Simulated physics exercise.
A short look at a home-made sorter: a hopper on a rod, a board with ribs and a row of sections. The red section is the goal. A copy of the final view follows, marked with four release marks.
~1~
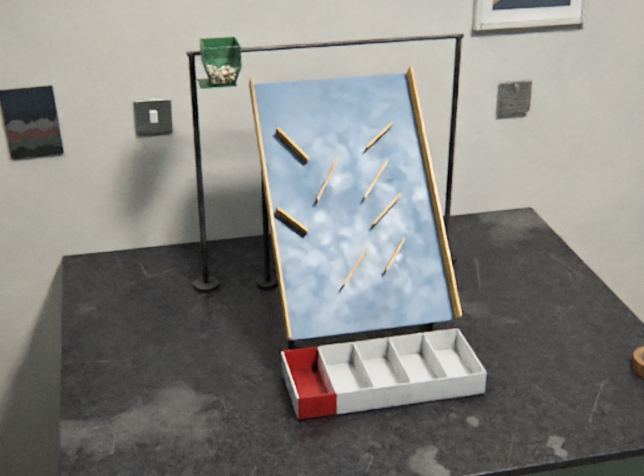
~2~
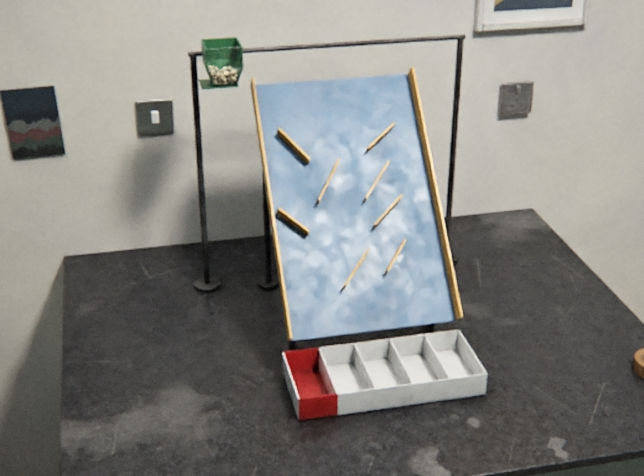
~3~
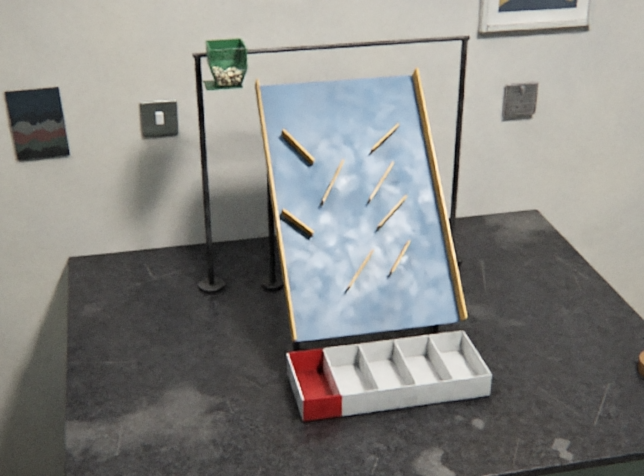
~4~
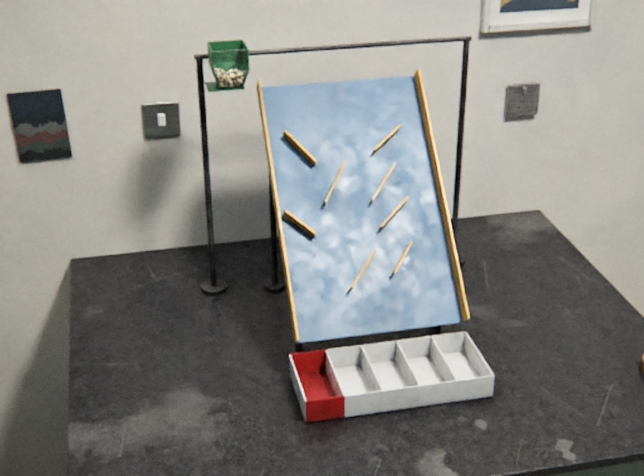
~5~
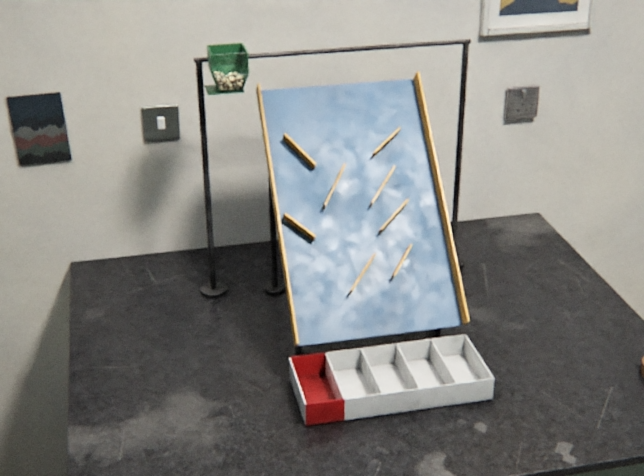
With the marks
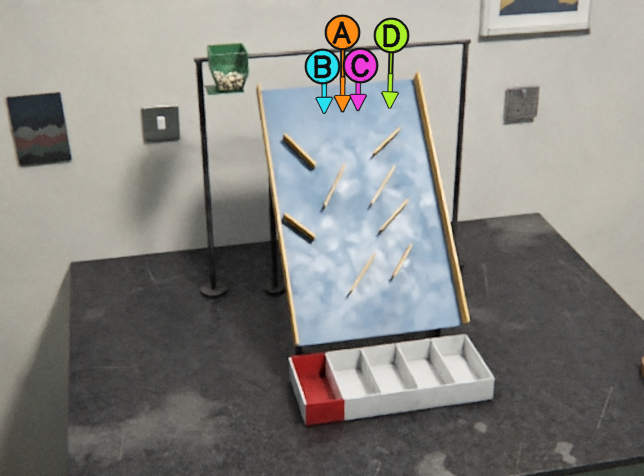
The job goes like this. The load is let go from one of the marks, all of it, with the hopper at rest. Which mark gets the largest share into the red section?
Use mark C.
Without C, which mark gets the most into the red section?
A.
On the marked copy, mark A meets the board at (342, 105); mark B meets the board at (324, 107); mark C meets the board at (357, 104); mark D meets the board at (389, 102).
Choosing A, roughly two thirds in the red section, roughly a third in other sections.
Choosing B, about a tenth in the red section, the larger part in other sections.
Choosing C, the larger part in the red section, about a tenth in other sections, just a few outside the box.
Choosing D, roughly a third in the red section, roughly half in other sections, about a tenth outside the box.
